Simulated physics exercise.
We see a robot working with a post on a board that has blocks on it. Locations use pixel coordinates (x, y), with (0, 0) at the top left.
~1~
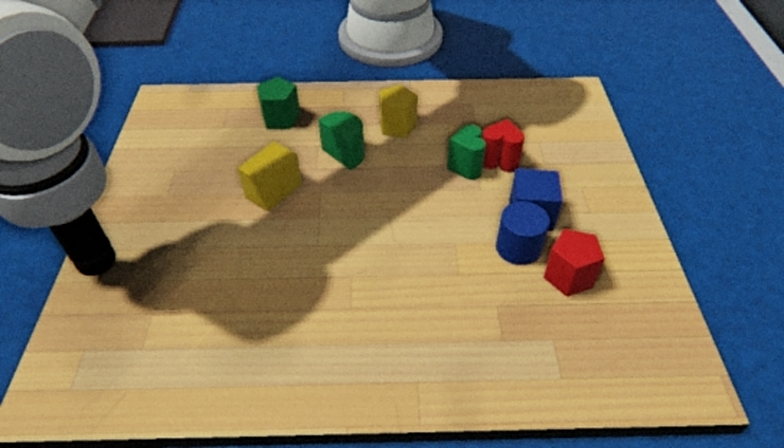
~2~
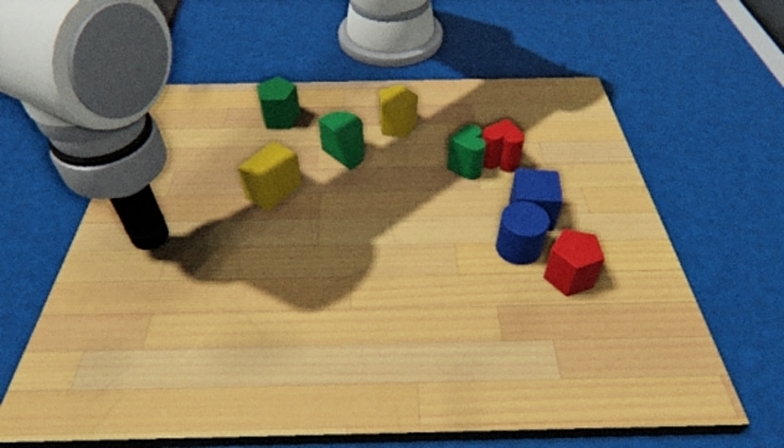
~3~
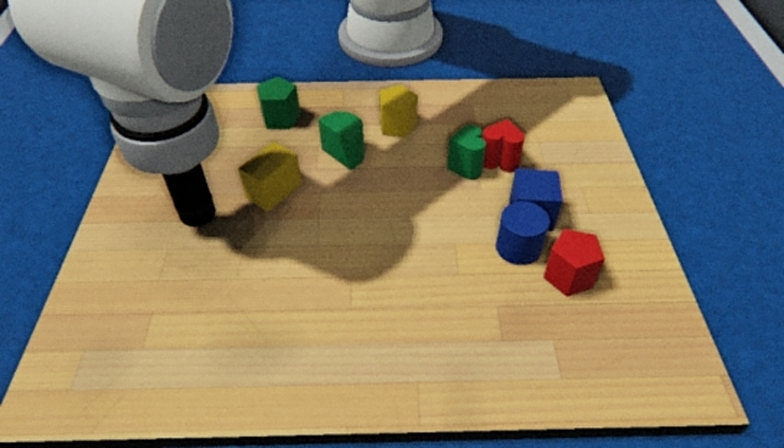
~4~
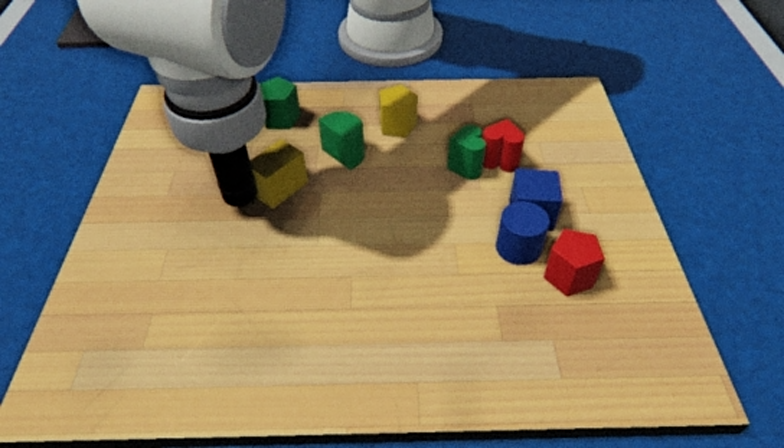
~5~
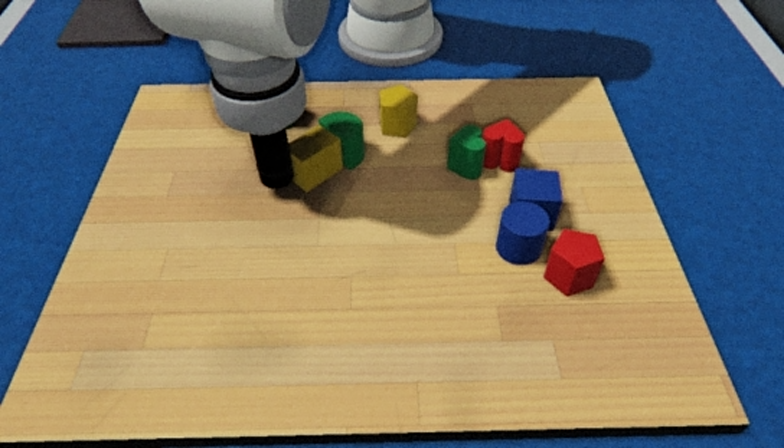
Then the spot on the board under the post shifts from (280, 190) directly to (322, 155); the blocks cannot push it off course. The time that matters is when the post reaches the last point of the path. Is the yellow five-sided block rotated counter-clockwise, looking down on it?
Yes
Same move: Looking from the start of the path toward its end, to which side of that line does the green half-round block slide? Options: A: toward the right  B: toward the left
A (toward the right)
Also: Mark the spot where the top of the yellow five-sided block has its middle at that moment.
Its top centre is at about (414, 90).
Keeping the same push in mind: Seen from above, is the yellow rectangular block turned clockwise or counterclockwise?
Spins clockwise.
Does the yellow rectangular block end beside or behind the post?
I expect not.
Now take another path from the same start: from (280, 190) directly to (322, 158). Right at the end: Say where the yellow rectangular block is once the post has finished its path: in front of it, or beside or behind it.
I believe the yellow rectangular block keeps its place ahead of the post.
The first path, step by step. Halfway along, post (300, 160); yellow rectangular block (335, 128); green half-round block (367, 113).
At the end, post (320, 143); green five-sided block in place; yellow rectangular block (357, 116), turned 30° clockwise; green half-round block (393, 108), turned 25° clockwise; yellow five-sided block (414, 90), turned 35° anticlockwise.
